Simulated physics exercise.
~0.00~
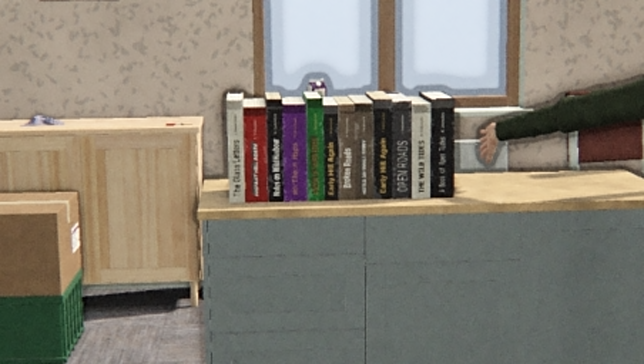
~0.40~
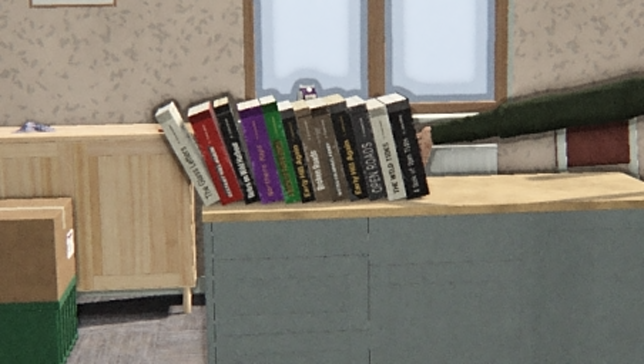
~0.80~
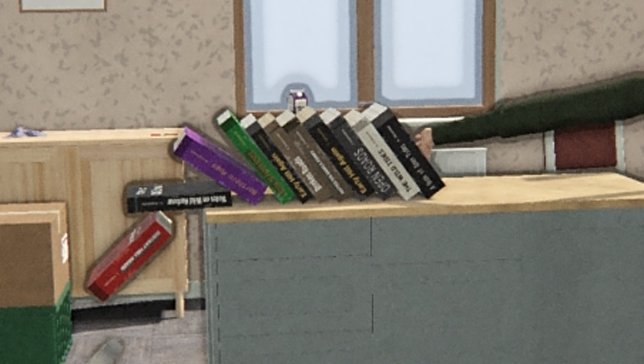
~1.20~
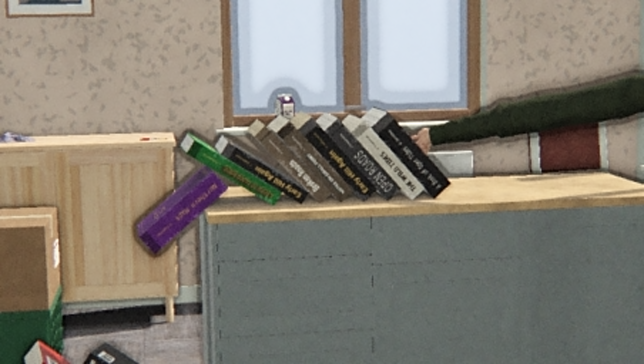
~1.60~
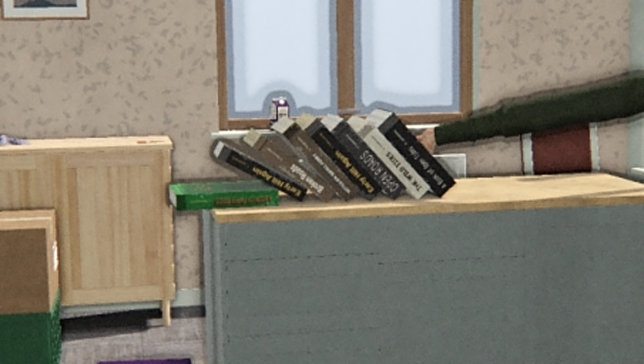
A row of books leaning left as a hand pushes from the right, several toppling off the worktop's end, the rest left slanted.
